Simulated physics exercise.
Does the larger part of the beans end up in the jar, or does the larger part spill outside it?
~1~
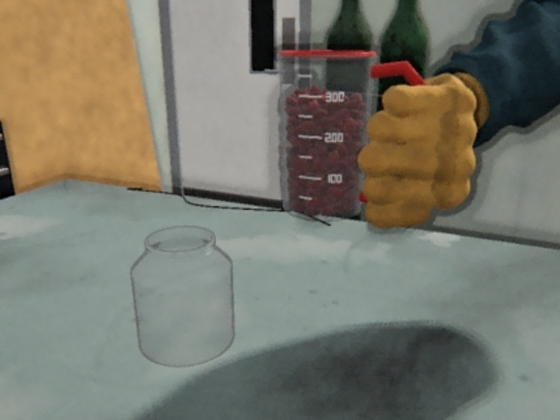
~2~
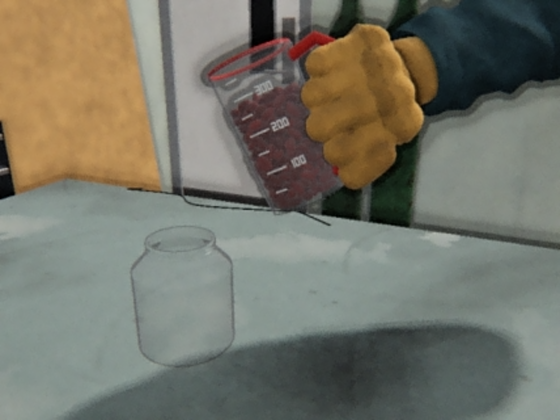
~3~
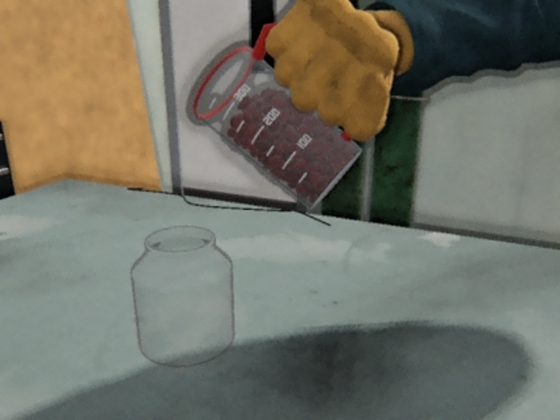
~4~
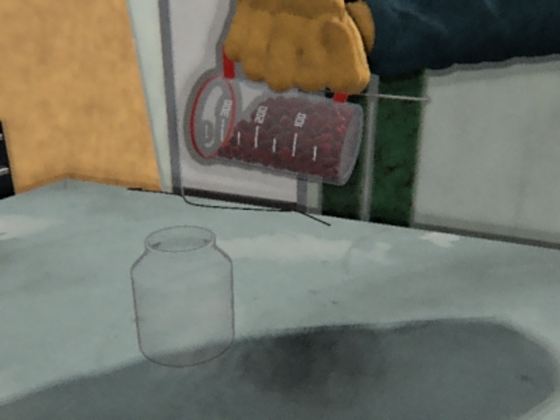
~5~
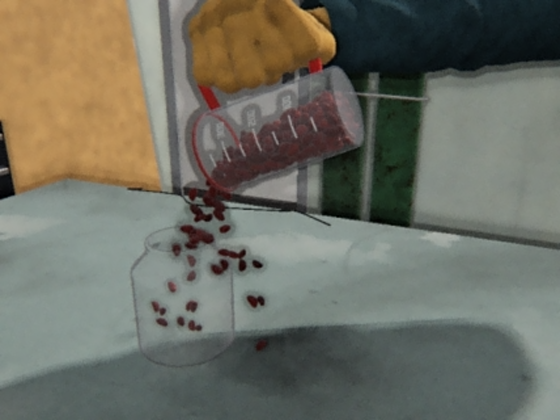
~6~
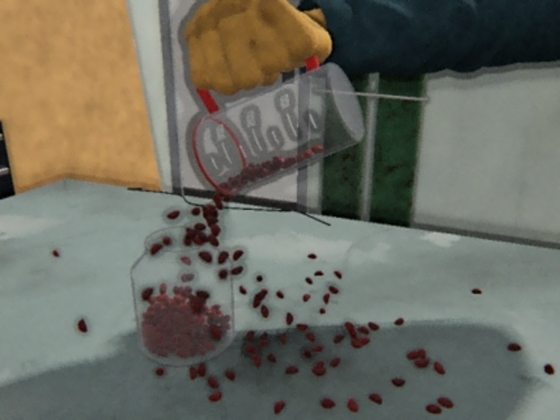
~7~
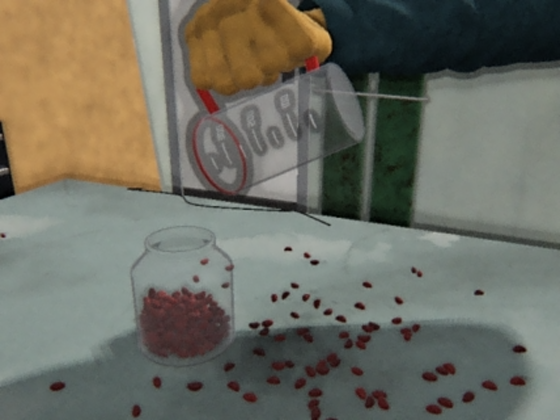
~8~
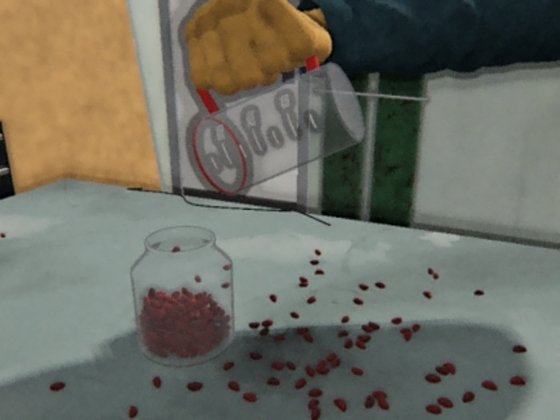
The larger part ends up in the jar. A fair share lies scattered on the table, and the cup looks empty.
A gloved hand tips red beans from a cup into a jar, scattering many outside.
